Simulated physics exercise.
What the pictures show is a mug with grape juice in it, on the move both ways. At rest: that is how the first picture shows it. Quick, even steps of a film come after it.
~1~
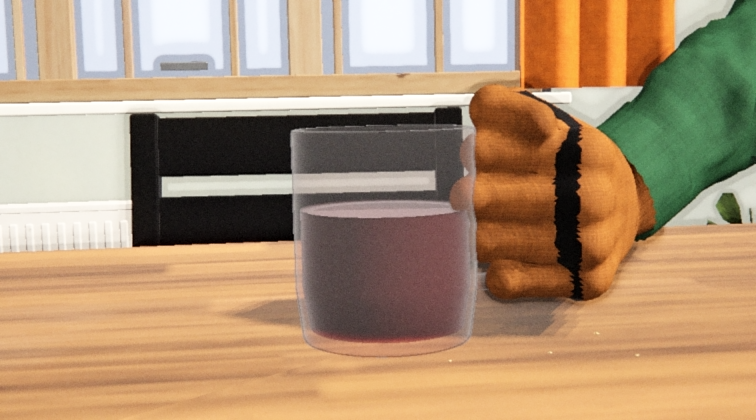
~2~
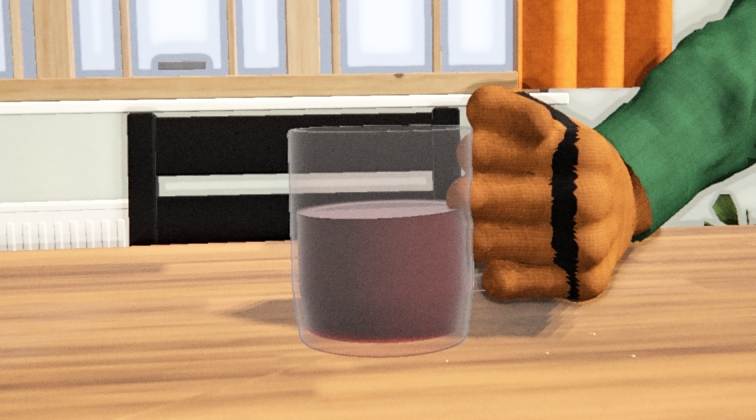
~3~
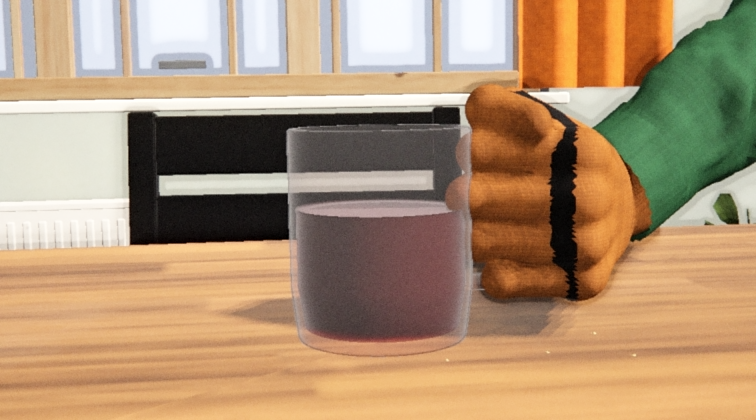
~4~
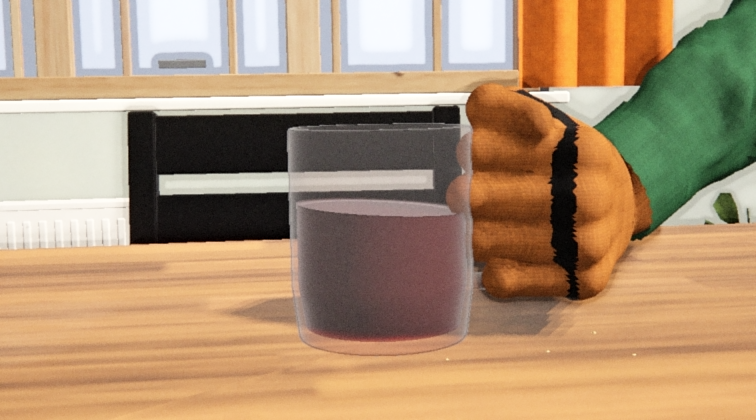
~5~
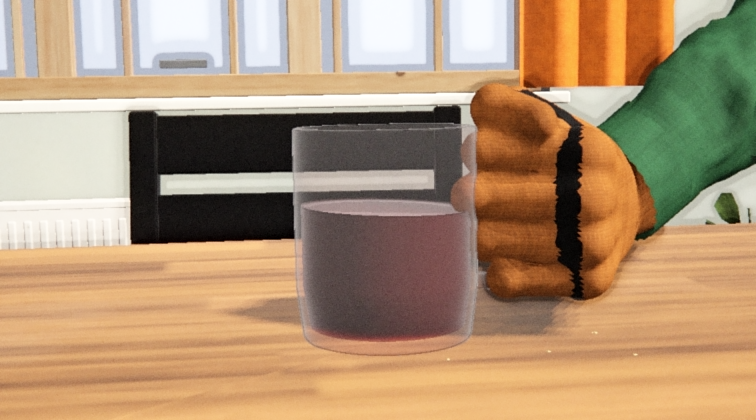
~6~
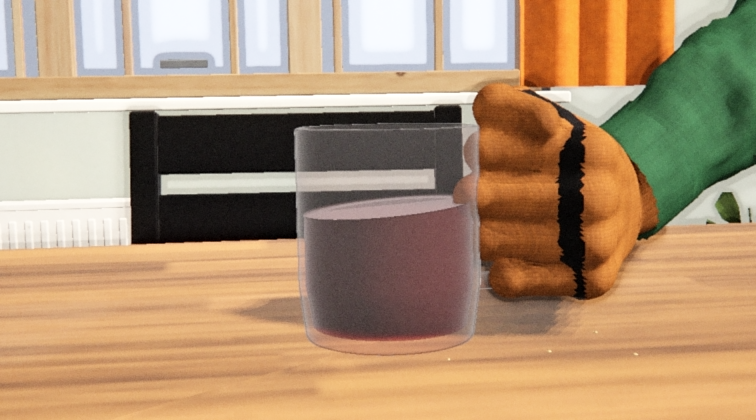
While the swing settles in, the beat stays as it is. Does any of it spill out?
No - I expect the liquid will be kept in at this rate.
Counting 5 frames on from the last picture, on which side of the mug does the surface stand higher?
The right edge.
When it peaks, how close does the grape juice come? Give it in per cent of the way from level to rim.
It peaks at roughly 30 %.
Shortly, the highest wave so far stays far below the rim.
Then, the highest wave so far climbs under half way to the rim.
At the finish, the highest wave so far climbs under half way to the rim; nothing has left it.
